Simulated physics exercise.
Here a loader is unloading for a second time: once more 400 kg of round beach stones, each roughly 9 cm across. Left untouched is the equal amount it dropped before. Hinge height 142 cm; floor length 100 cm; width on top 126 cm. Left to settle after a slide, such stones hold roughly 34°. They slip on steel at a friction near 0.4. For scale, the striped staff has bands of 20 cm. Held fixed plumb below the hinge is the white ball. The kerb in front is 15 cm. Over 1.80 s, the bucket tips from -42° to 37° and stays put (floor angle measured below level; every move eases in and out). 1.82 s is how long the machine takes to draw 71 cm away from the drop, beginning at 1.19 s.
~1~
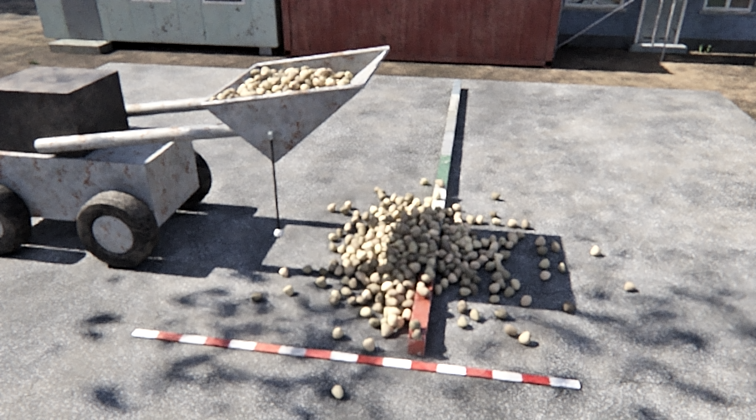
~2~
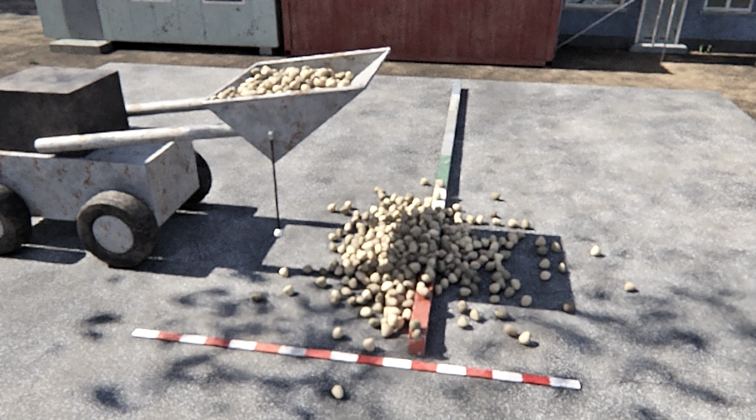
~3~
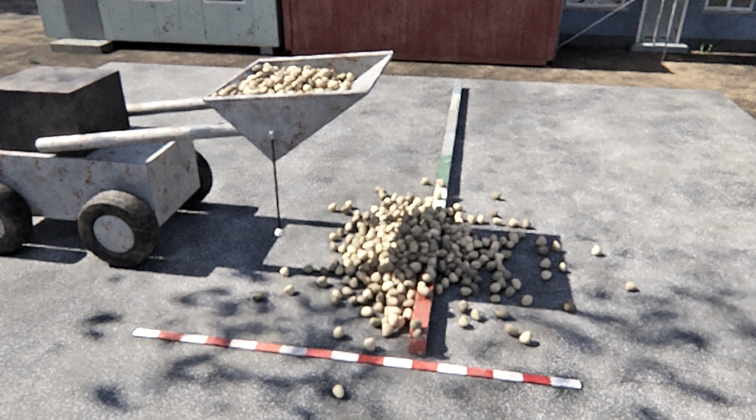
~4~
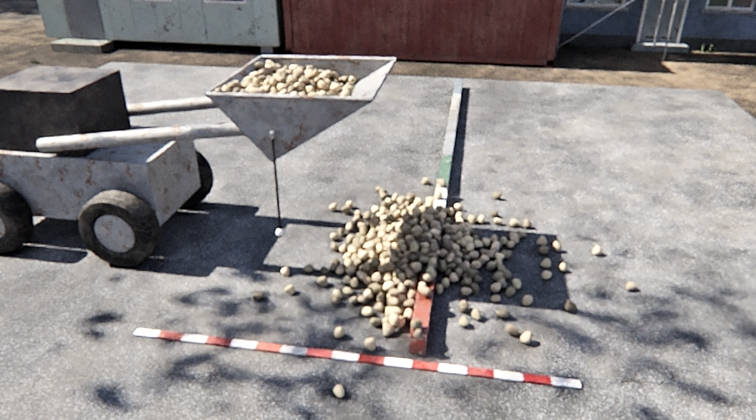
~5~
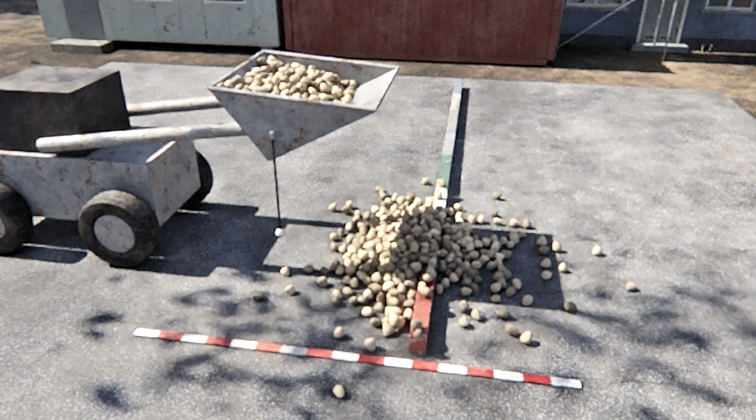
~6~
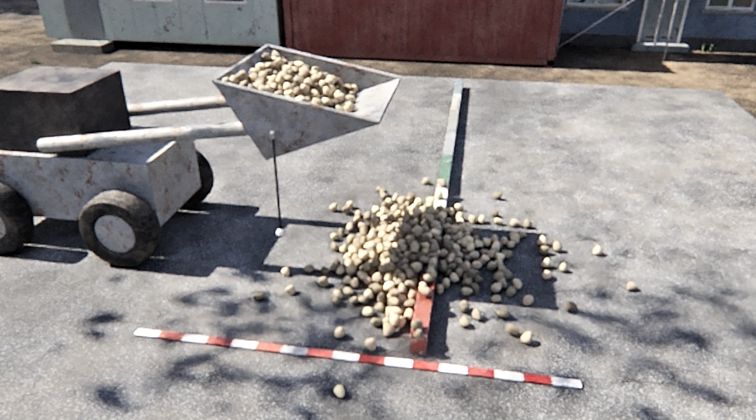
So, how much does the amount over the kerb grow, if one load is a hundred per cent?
It grows by around 4 per cent.
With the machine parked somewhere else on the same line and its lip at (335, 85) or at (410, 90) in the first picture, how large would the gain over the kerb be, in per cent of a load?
Around 0 percent, then around 40 percent.
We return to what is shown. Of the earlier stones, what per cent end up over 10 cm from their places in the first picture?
20 %.
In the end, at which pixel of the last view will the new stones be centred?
Near (377, 239).
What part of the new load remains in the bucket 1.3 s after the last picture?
Held: Around 25 % of the load.
Then, 0.8 s after the last picture the floor is at 25°; in per cent of one load, 100 in the bucket, 76 on this side of the kerb, 24 over the kerb; the foremost stones are at (569, 263).
Then, 1.3 s after the last picture the floor is at 37°; in per cent of one load, 24 in the bucket, 151 on this side of the kerb, 25 over the kerb; the foremost stones are at (569, 263).
Then, 2.9 s after the last picture the floor is at 37°; in per cent of one load, 0 in the bucket, 171 on this side of the kerb, 29 over the kerb; the foremost stones are at (569, 263).
Then, 5.6 s after the last picture the floor is at 37°; in per cent of one load, 0 in the bucket, 171 on this side of the kerb, 29 over the kerb; the foremost stones are at (569, 263). Net gain over the kerb, 4.
